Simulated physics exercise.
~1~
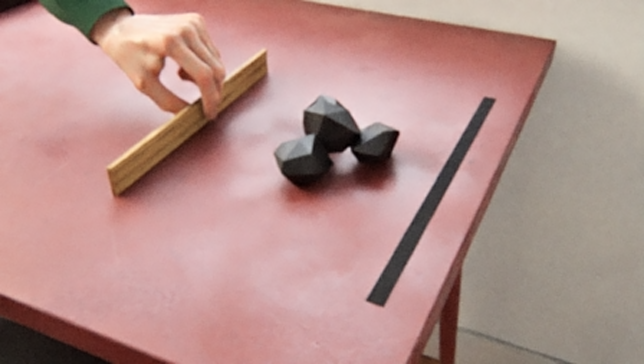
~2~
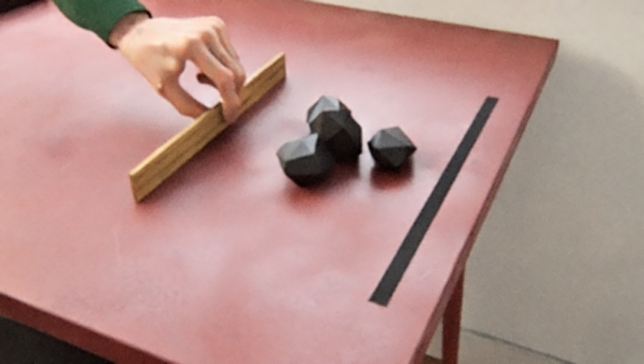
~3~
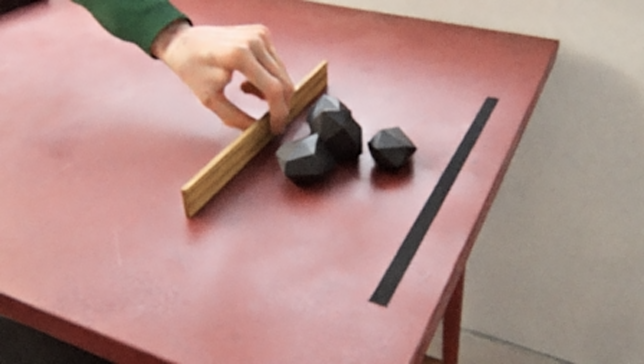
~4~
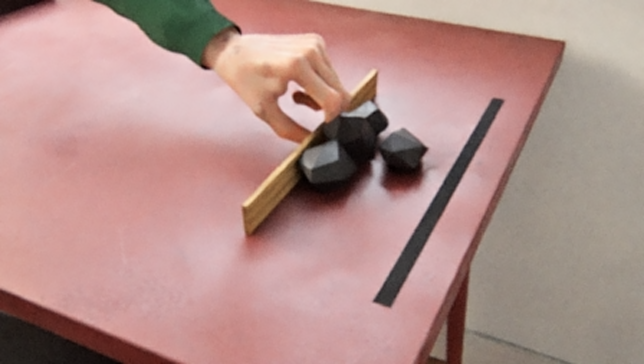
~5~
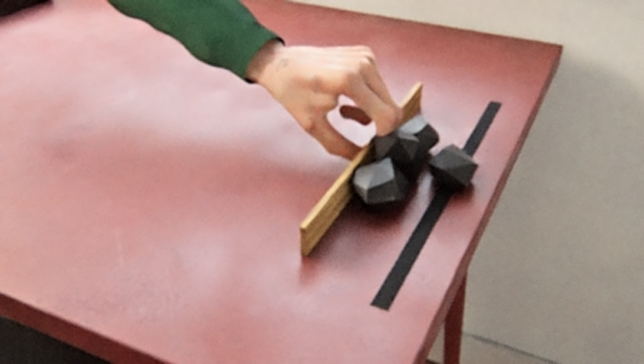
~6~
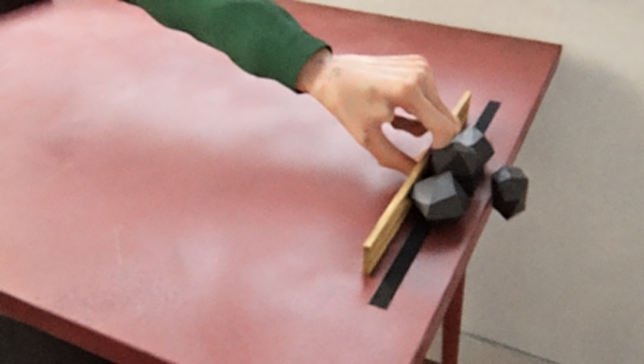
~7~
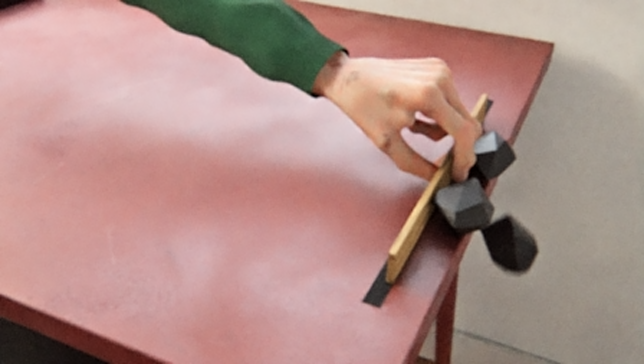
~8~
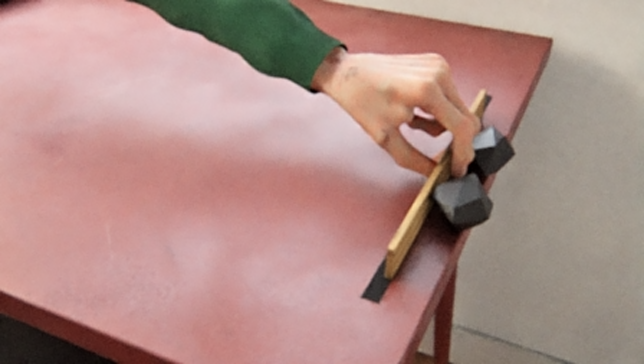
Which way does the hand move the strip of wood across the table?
The hand moves the strip of wood to the right, toward the black tape.
